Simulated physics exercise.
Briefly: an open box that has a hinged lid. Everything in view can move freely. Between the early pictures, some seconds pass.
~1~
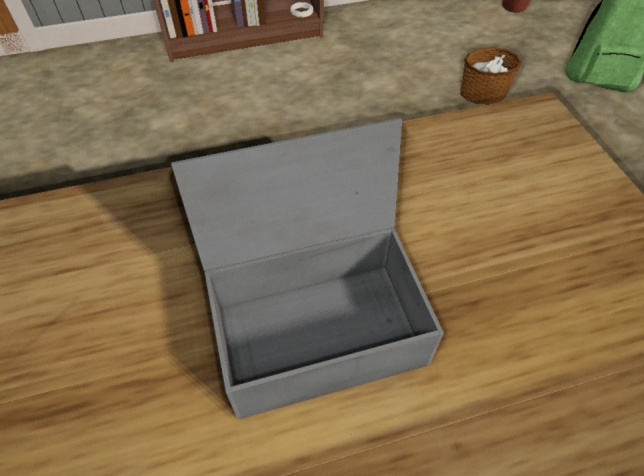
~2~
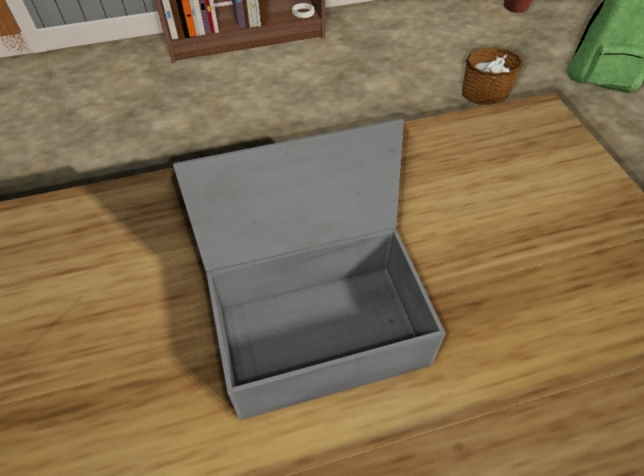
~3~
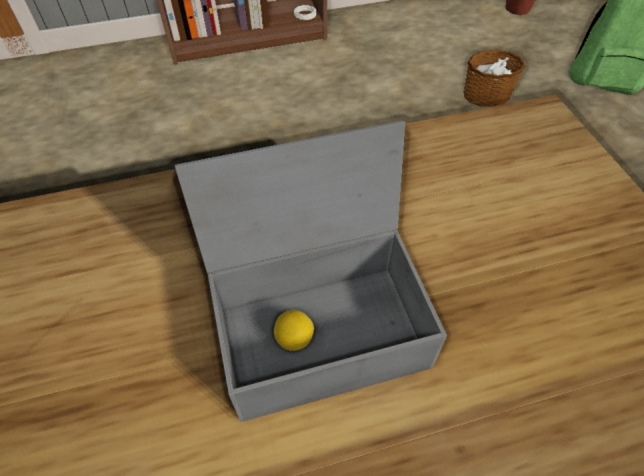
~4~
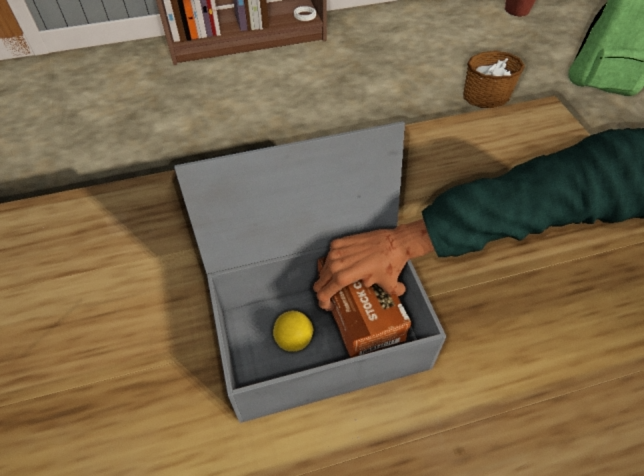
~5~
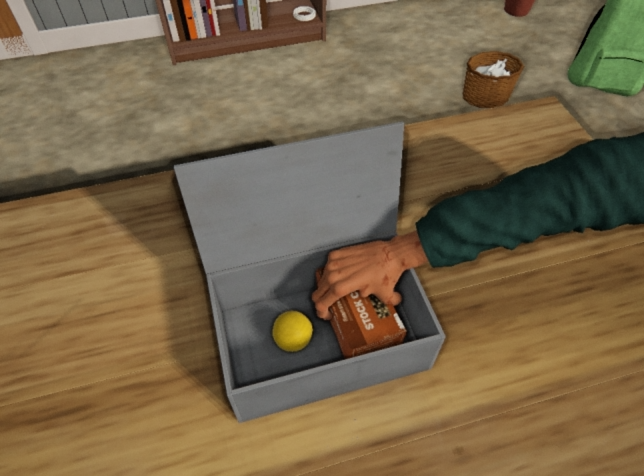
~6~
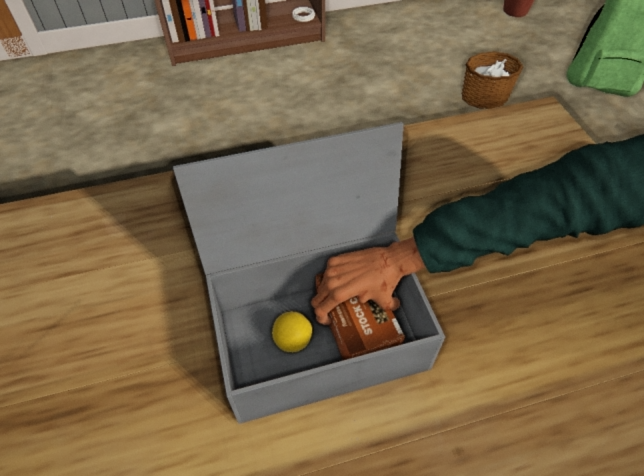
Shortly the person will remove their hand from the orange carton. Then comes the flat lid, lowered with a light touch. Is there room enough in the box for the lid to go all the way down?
Yes, there is room.
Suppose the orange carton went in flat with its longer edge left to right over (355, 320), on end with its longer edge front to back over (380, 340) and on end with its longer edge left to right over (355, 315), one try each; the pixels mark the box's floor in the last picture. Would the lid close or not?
So, one: It drops fully; two: It remains raised; three: It remains raised.
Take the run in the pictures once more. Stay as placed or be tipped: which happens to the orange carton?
Result: The orange carton remains as it was set.
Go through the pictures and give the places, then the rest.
In the first picture, the last thing is not in view yet.
In the second picture, the last thing is not in view yet.
In the third picture, the last thing is not in view yet; yellow lemon (294, 331).
In the fourth picture, on its way; orange carton (361, 299); yellow lemon (293, 331).
In the fifth picture, on its way; orange carton (358, 309); yellow lemon (292, 331).
In the sixth picture, put in, still held; orange carton (357, 314); yellow lemon (292, 332).
Then, 1.40 s on from there, lid 72° above the rim.
Then, 2.00 s on from there, lid 34° above the rim.
In the end, lid shut; both unmoved. At the end, from the last picture's camera, orange carton near (357, 314).
